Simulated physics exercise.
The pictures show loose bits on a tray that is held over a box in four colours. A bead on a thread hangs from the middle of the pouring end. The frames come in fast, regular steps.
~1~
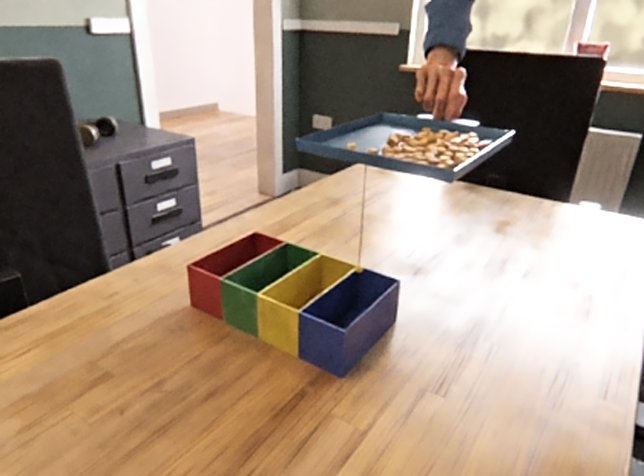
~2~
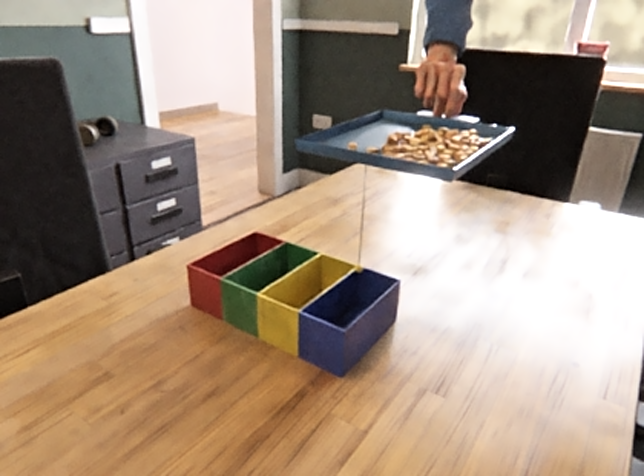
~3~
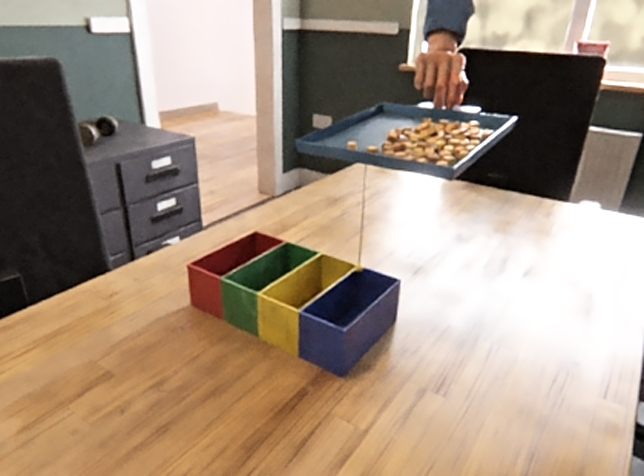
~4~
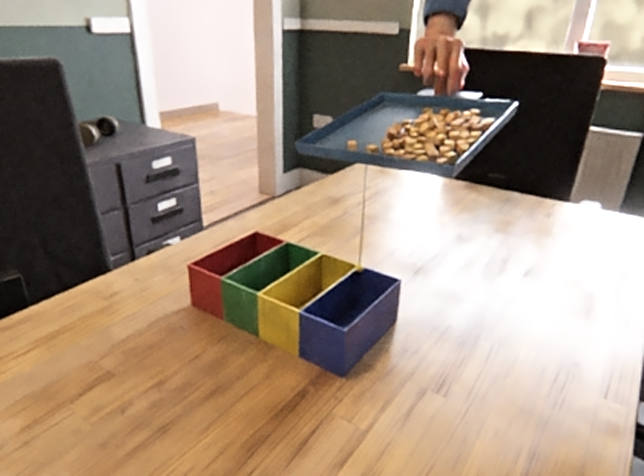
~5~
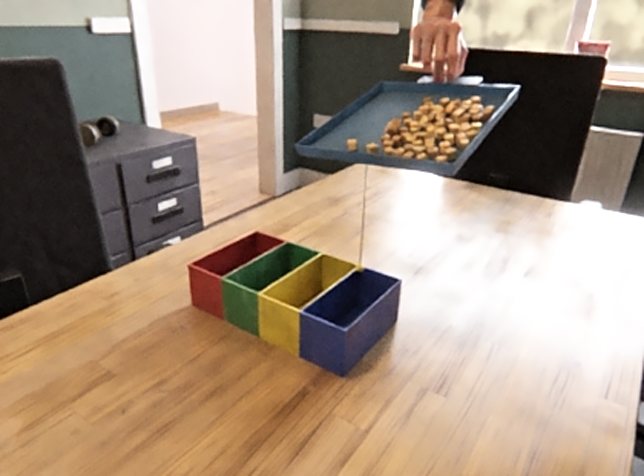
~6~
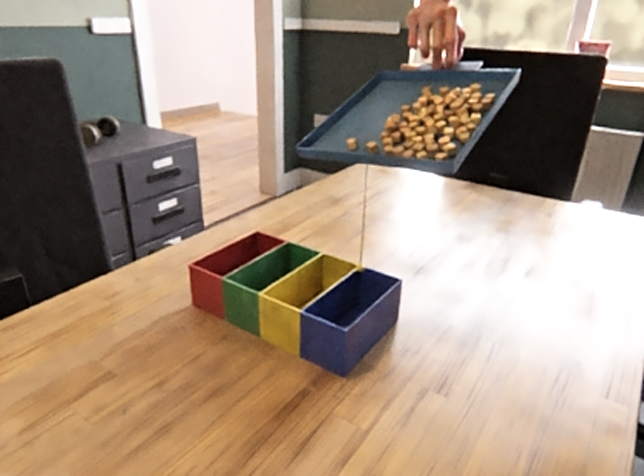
In a room with a wooden table, a hand gradually raised the back of a blue tray of small brown pieces, tilting it toward a red, green, yellow and blue box that stayed still.
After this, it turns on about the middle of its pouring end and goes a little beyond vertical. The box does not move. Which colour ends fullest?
It favours the yellow compartment.
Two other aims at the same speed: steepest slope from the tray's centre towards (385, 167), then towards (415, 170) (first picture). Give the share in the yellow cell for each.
Roughly 10 per cent, and 0 per cent.
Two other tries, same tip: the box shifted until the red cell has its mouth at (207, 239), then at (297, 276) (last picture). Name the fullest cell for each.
First the blue cell, then the red one.
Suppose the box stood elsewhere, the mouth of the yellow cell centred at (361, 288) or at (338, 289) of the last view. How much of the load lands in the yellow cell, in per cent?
In turn 20 and 30 in a hundred.
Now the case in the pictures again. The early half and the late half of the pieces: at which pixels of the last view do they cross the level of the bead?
Early half (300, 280), late half (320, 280).
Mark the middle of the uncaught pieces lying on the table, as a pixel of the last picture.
Close to (282, 405).
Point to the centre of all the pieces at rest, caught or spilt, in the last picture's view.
Around (306, 331).
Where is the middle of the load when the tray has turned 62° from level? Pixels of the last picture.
Roughly at (376, 129).
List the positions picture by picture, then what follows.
The first picture shows corners of the pouring end (298, 139) and (453, 170), level; middle of the load (432, 150), small wooden cubes; bead on its thread (359, 269); red cell (205, 288); green cell (240, 304); yellow cell (278, 321); blue cell (321, 340).
The second picture shows corners of the pouring end (297, 139) and (453, 169), level; middle of the load (432, 148).
The third picture shows corners of the pouring end (297, 140) and (453, 167), tipped barely, lowest at the left corner; middle of the load (432, 144).
The fourth picture shows corners of the pouring end (297, 142) and (453, 165), tipped a little, lowest at the left corner; middle of the load (432, 138).
The fifth picture shows corners of the pouring end (297, 144) and (453, 163), tipped a little, lowest at the left corner; middle of the load (432, 131).
The sixth picture shows corners of the pouring end (297, 147) and (452, 162), tipped clearly, lowest at the left corner; middle of the load (432, 125); red cell (207, 288); green cell (241, 303); yellow cell (280, 321); blue cell (323, 340).
Just after the last frame, tray tipped steeply; every one on the tray.
A moment on, tray tipped right over; almost all on the tray; about a tenth in the yellow cell.
Further on, tray tipped past a quarter turn; roughly a third in the yellow cell; roughly a quarter in the blue cell; about a tenth in the green cell; just a few in the red cell; roughly a quarter falling or outside the box.
When it is over, tray tipped past a quarter turn; roughly a third in the yellow cell; roughly a quarter in the blue cell; about a tenth in the green cell; just a few in the red cell; roughly a quarter outside the box.
